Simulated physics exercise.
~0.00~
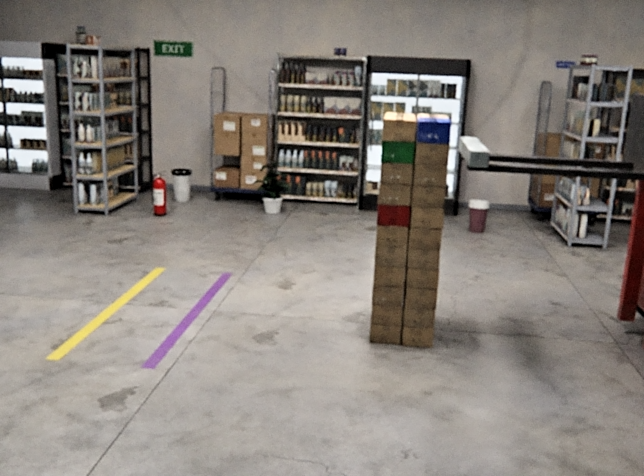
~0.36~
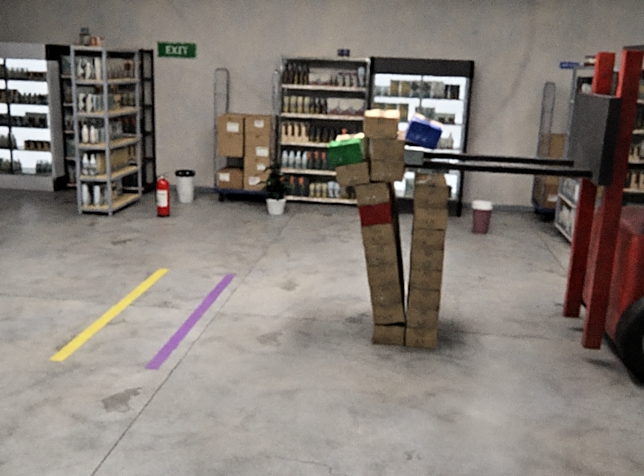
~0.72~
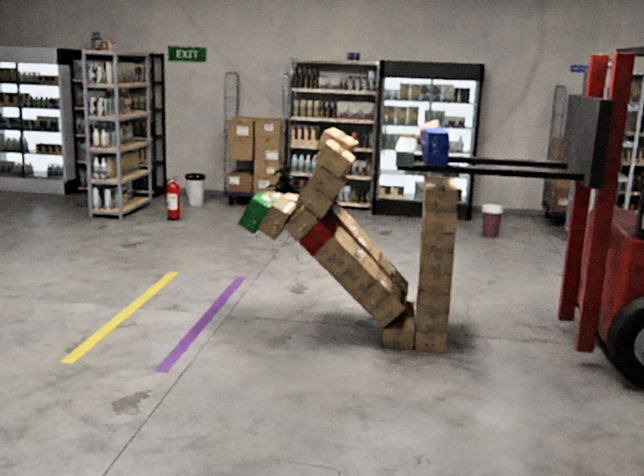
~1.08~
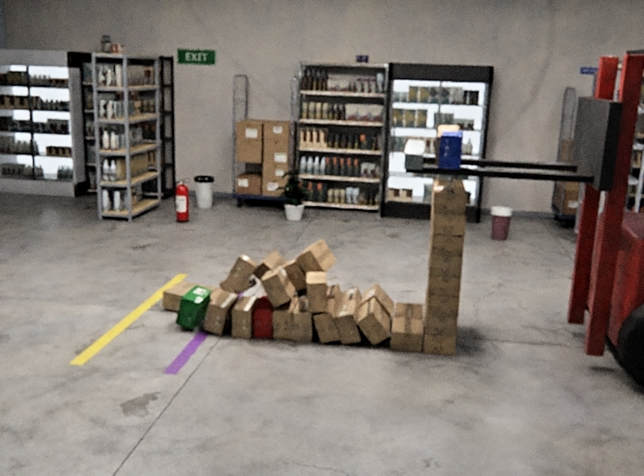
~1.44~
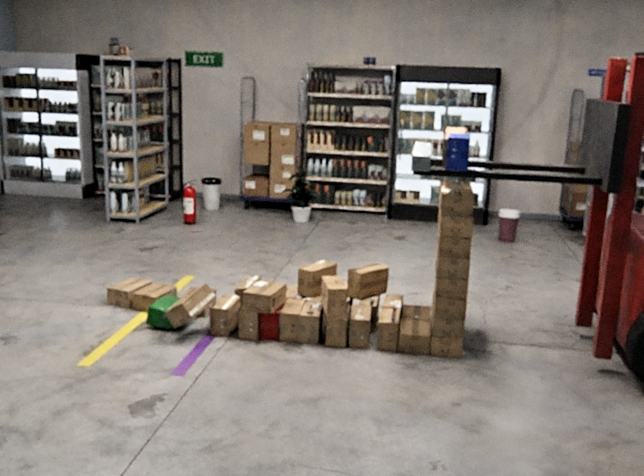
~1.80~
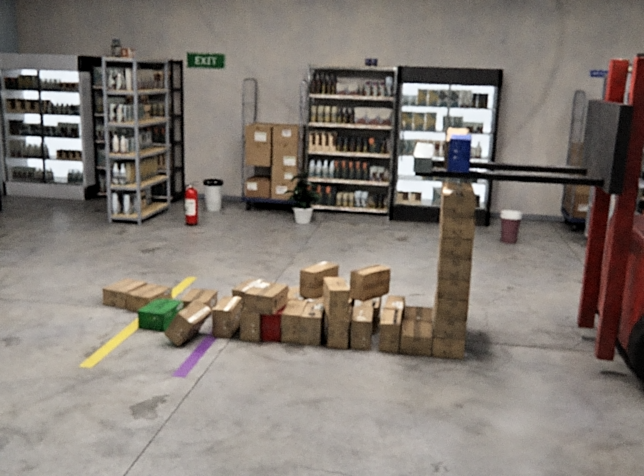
Warehouse floor where a forklift's beam pushes a stacked box tower, toppling its front column leftward while the rear column stays standing.
